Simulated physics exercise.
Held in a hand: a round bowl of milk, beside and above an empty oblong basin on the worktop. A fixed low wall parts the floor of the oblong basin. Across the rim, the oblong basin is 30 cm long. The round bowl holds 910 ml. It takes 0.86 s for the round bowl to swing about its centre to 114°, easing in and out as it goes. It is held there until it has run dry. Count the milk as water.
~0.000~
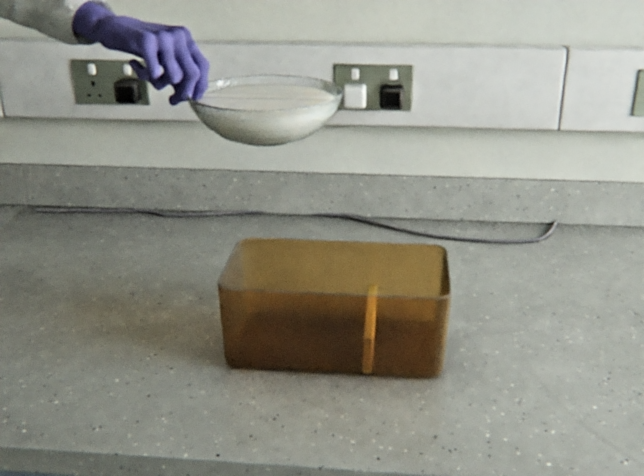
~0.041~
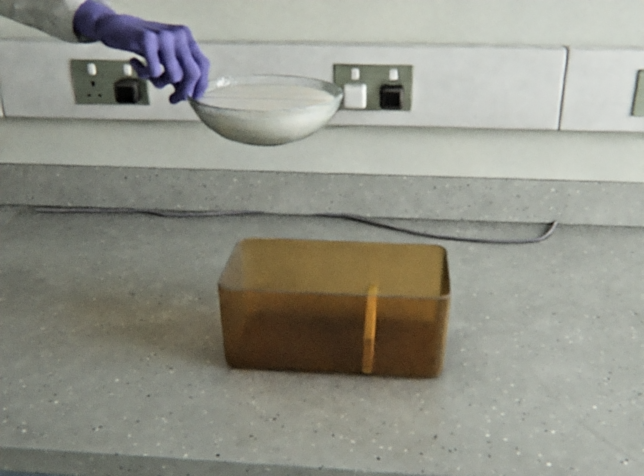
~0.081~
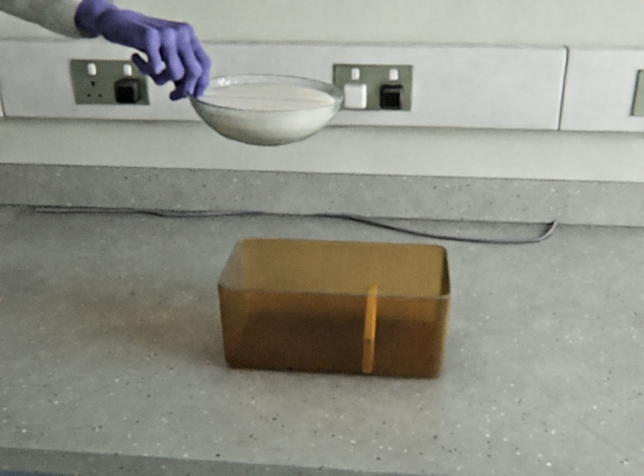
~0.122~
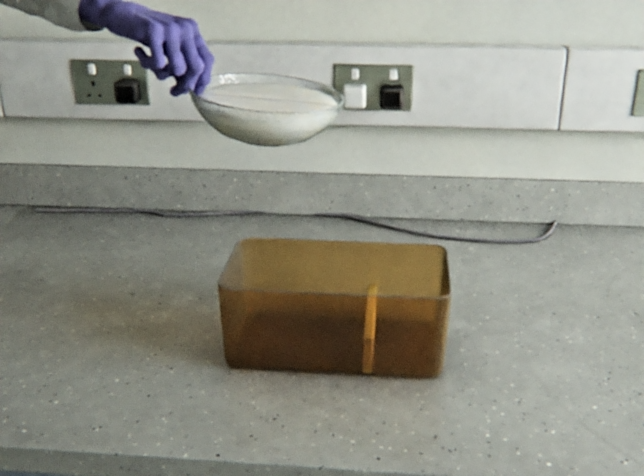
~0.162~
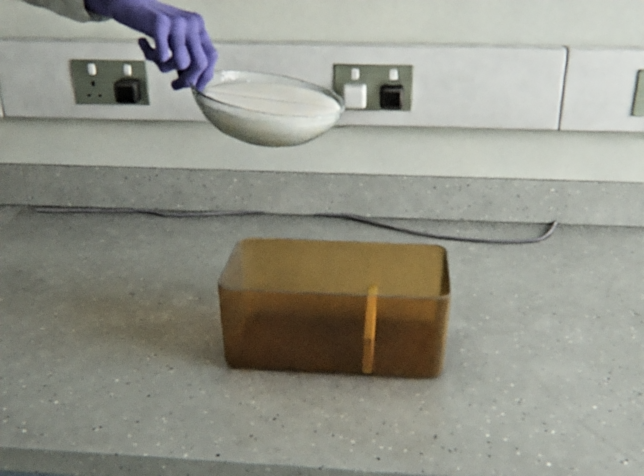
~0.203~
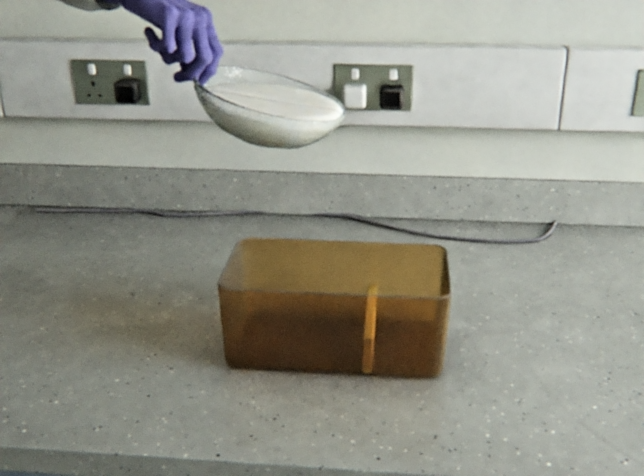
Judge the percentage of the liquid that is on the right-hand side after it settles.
My estimate is 59 %.
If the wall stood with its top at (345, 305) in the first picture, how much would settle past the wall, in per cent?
Estimate: About 75 percent.
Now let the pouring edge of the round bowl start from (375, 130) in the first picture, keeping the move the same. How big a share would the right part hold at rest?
It would then come to around 75 percent.
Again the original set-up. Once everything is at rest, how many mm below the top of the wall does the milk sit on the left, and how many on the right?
Noted: Left near 46 mm, right near 18 mm.
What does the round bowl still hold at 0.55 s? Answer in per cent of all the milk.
Roughly 7 per cent.
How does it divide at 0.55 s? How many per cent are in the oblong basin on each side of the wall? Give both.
About 2 left, about 26 right.
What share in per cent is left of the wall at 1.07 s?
I'd say near 32 percent.
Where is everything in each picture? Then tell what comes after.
The first frame shows tilt 0°; pouring edge (341, 95); surface from (196, 97) to (337, 100); the oblong basin's rim runs from (229, 262) to (448, 271); the wall's top is at (370, 310).
The second frame shows tilt 1°; pouring edge (342, 96); surface from (196, 96) to (338, 100).
The third frame shows tilt 3°; pouring edge (342, 98); surface from (196, 95) to (338, 102).
The fourth frame shows tilt 6°; pouring edge (343, 102); surface from (198, 93) to (339, 105).
The fifth frame shows tilt 10°; pouring edge (344, 108); surface from (201, 91) to (340, 107).
The sixth frame shows tilt 15°; pouring edge (344, 115); surface from (204, 90) to (343, 109).
By 0.55 s the tilt is 81° and 7 per cent is still to pour, 2 is left of the wall and 26 right of it.
By 0.81 s the tilt is 113° and 0 per cent is still to pour, 23 is left of the wall and 47 right of it.
By 1.07 s the tilt is 114° and 0 per cent is still to pour, 31 is left of the wall and 59 right of it.
By 1.36 s the tilt is 114° and 0 per cent is still to pour, 32 is left of the wall and 59 right of it.
At rest 32 per cent lies left of the wall, 59 right of it and 9 outside.
